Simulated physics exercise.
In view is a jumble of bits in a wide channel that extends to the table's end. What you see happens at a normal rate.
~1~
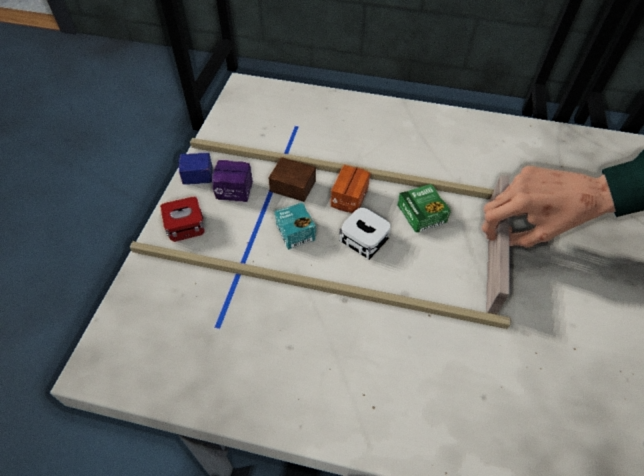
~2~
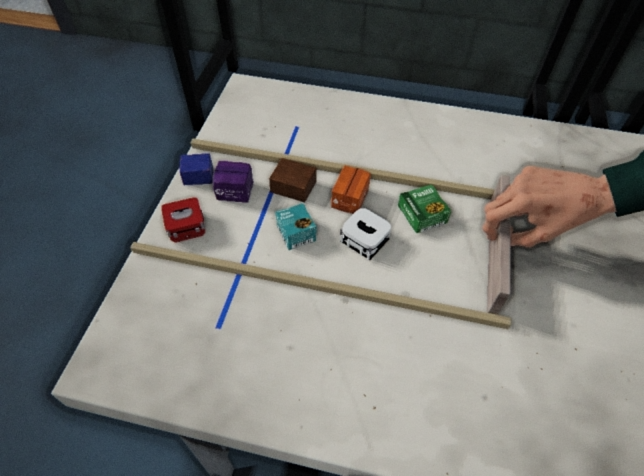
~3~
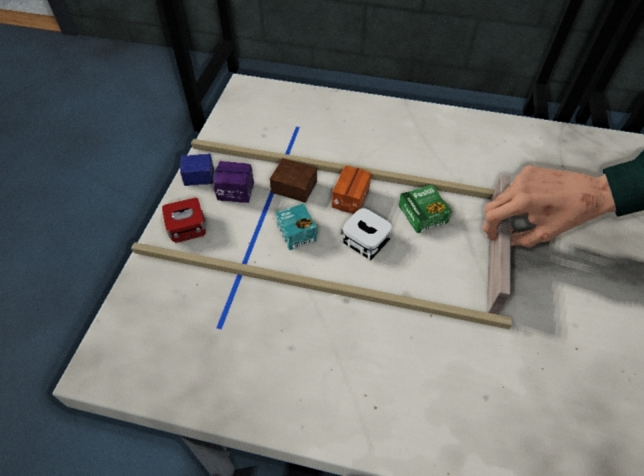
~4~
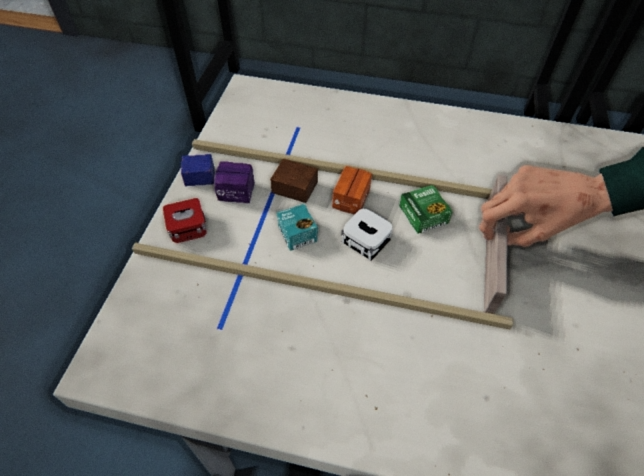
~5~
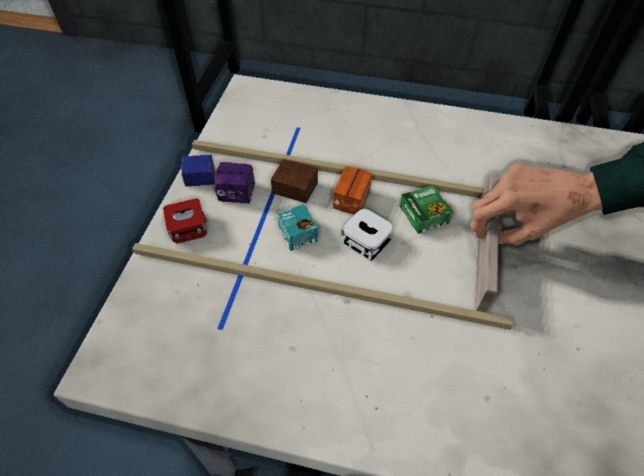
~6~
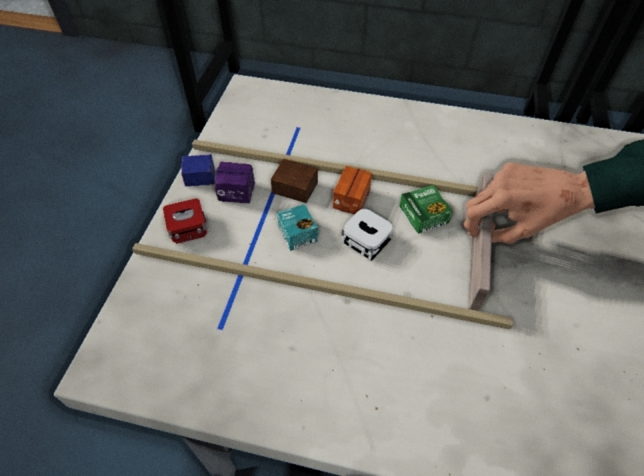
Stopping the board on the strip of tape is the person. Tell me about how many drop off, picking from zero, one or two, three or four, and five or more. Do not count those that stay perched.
The answer is one or two.
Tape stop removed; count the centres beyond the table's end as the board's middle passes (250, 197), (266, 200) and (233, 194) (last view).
Taking the three positions in turn, the counts come to 2, 2 and 3.
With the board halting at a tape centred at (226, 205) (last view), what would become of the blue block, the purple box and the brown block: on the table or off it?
Well, the blue block plunges, the purple box plunges, and the brown block plunges.
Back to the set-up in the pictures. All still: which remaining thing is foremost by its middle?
That would be the brown block.
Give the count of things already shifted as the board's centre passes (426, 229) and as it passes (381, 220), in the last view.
That gives 1 for the first and 3 for the second.
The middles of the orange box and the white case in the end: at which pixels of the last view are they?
Final spots - orange box (229, 170), white case (242, 217).
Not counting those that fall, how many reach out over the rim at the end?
Overhanging ones - 0.
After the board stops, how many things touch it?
Result: 2 in all.
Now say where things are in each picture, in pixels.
The first picture shows blue block (196, 169); red case (183, 220); purple box (233, 181); board (498, 242); tape (263, 211).
The second picture shows red case (184, 221); green box (424, 209).
The third picture shows purple box (234, 182); white case (367, 234).
The fourth picture shows blue block (198, 170); board (496, 241).
The fifth picture shows red case (186, 222); orange box (352, 191).
The sixth picture shows blue block (198, 170); red case (186, 222); purple box (235, 183); board (481, 238); tape (265, 212).
Soon after, none off yet; blue block at rest near (198, 170); red case at rest near (186, 222); purple box at rest near (235, 183).
Then, none off yet; blue block tipped well over near (166, 167); red case at rest near (186, 222); purple box moved about its own width near (190, 175).
By the end, the number that fall off is one or two; fallen, purple box and blue block.
